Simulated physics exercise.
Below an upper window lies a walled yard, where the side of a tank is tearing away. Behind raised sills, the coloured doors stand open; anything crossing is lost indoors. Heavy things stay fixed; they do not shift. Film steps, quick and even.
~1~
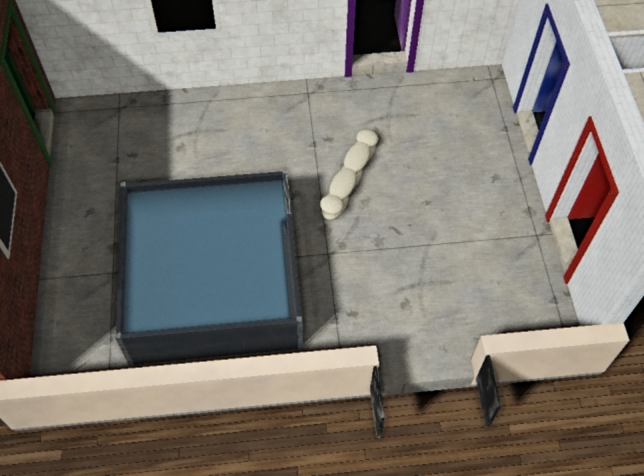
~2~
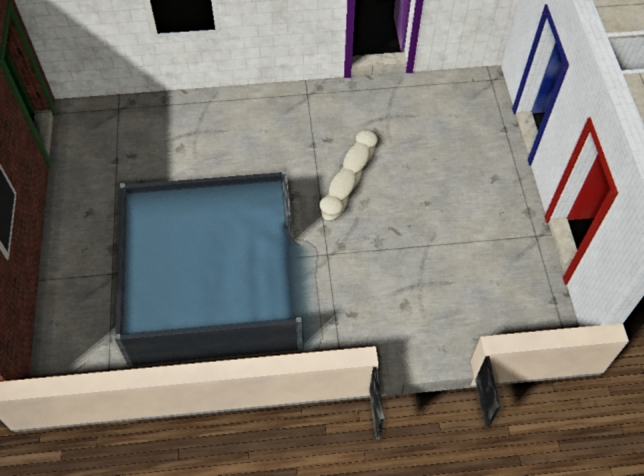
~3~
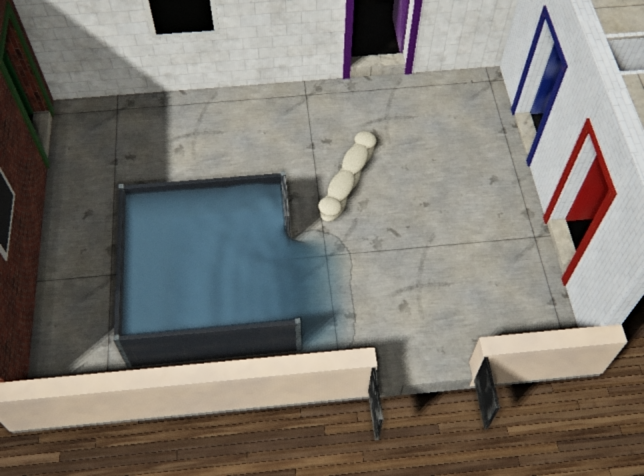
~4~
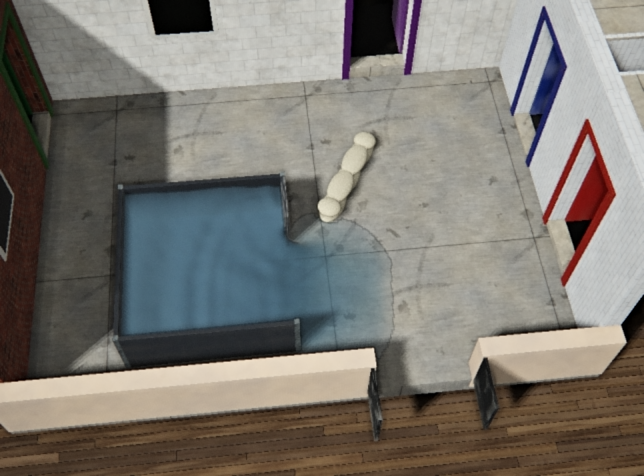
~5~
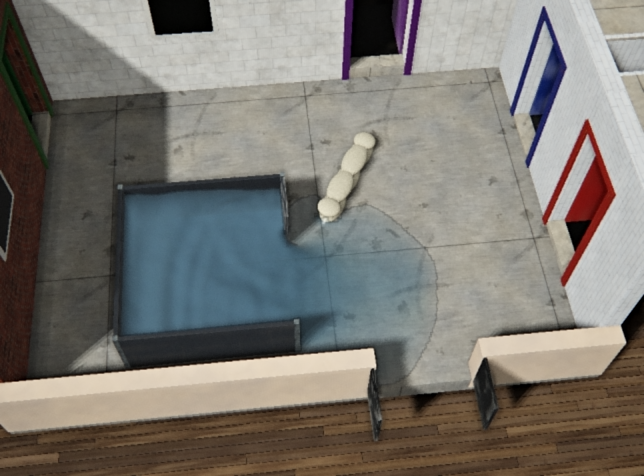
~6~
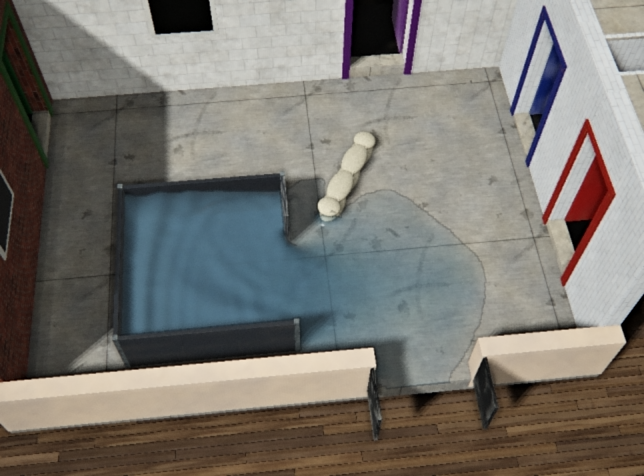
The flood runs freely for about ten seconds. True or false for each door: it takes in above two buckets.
The purple door, false; the red door, true; the green door, false; the blue door, true.
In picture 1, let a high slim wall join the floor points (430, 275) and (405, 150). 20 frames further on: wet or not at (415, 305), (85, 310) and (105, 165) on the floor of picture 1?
Taking the points in the order given, they are inundated, high and dry and high and dry.
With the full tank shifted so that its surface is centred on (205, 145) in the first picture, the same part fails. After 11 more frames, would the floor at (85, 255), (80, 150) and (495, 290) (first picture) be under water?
Points in turn: Not reached; not reached; inundated.
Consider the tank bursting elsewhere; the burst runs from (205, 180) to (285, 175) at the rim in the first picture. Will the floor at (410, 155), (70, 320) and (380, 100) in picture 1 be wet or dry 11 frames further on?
Sequence: Spared / spared / wetted.
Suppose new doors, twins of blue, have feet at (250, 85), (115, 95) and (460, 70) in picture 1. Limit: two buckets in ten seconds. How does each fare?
First stays short of it, second stays short of it, third crosses the line.
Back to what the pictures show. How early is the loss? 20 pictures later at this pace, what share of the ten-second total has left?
Close to 55 per cent, I'd say.
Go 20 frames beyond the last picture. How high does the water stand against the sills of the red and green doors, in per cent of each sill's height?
Near 190 and 0 per cent, in that order.
A moment on, water covers 35 % of the floor; the purple door not reached, the red door over two buckets in, the green door not reached, the blue door not reached.
Next, water covers 40 % of the floor; the purple door not reached, the red door far over two buckets in, the green door not reached, the blue door under two buckets in.
Then, water covers 50 % of the floor; the purple door not reached, the red door far over two buckets in, the green door not reached, the blue door over two buckets in.
Later, water covers 75 % of the floor; the purple door wet at the sill, nothing in, the red door far over two buckets in, the green door not reached, the blue door over two buckets in.
In the end, water covers 95 % of the floor; the purple door wet at the sill, nothing in, the red door far over two buckets in, the green door wet at the sill, nothing in, the blue door far over two buckets in.
